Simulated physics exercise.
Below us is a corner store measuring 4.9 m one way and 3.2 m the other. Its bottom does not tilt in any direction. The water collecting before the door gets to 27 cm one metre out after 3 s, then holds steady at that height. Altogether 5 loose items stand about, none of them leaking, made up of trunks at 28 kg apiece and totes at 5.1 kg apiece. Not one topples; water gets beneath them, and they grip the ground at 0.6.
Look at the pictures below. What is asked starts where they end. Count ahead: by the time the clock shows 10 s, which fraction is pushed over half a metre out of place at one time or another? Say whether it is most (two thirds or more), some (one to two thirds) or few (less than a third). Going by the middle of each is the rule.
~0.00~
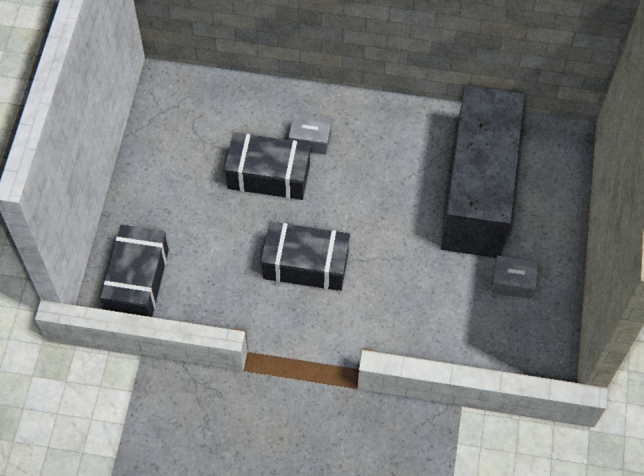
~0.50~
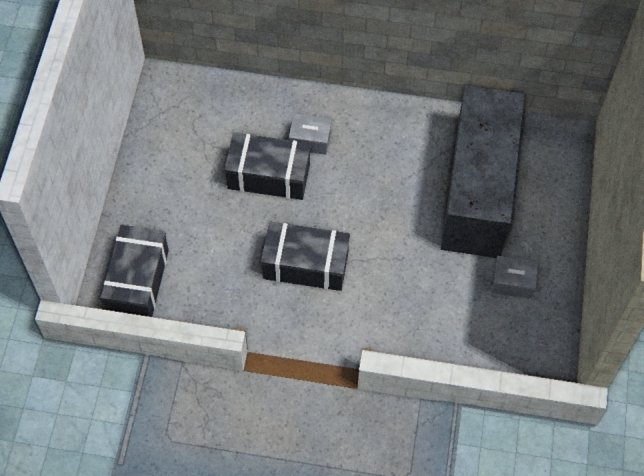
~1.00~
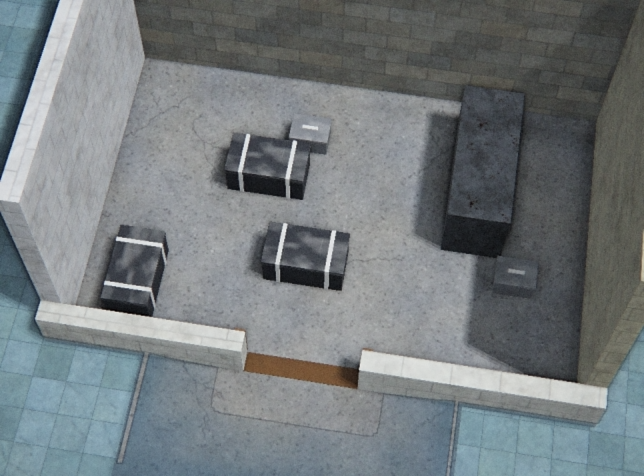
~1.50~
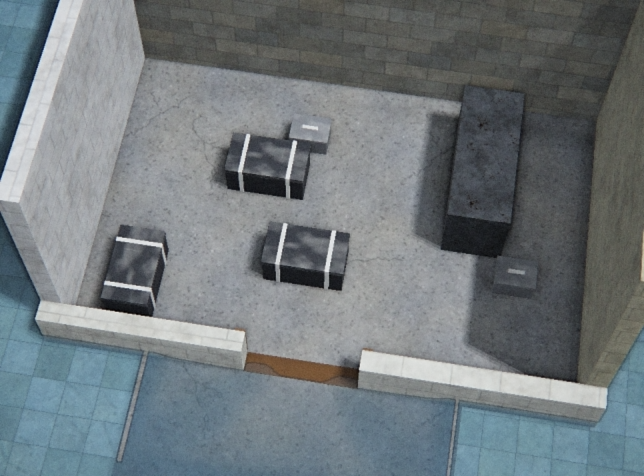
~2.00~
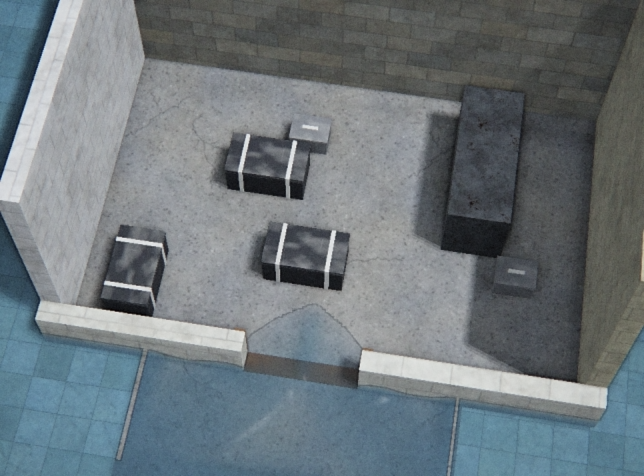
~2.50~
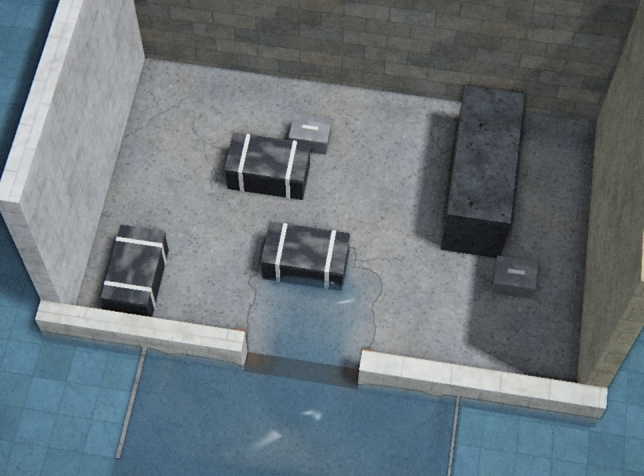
Most.
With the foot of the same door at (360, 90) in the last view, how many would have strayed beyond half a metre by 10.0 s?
The answer then is 4.
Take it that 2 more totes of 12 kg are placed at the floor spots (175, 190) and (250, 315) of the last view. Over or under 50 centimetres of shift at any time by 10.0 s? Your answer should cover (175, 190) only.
Result: Exceeded.
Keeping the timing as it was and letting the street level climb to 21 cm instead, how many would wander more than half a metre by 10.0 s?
Result: 3.
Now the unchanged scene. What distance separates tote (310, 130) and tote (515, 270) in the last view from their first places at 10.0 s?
The first is 200 cm from its start, the second 100 cm.
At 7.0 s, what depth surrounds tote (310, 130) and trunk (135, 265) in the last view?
17 and 5 cm.
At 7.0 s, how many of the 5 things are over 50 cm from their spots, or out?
The count is 3.
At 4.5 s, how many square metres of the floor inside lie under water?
The covered patch comes to about 9.5 m2.
After 3.5 s 1 of 5 are over 50 cm from their spots; 0 afloat.
After 4.5 s 1 of 5 are over 50 cm from their spots; 0 afloat.
After 7.0 s 3 of 5 are over 50 cm from their spots; 3 afloat.
After 10.0 s 5 of 5 are over 50 cm from their spots, and 5 have been at some point; 5 afloat.
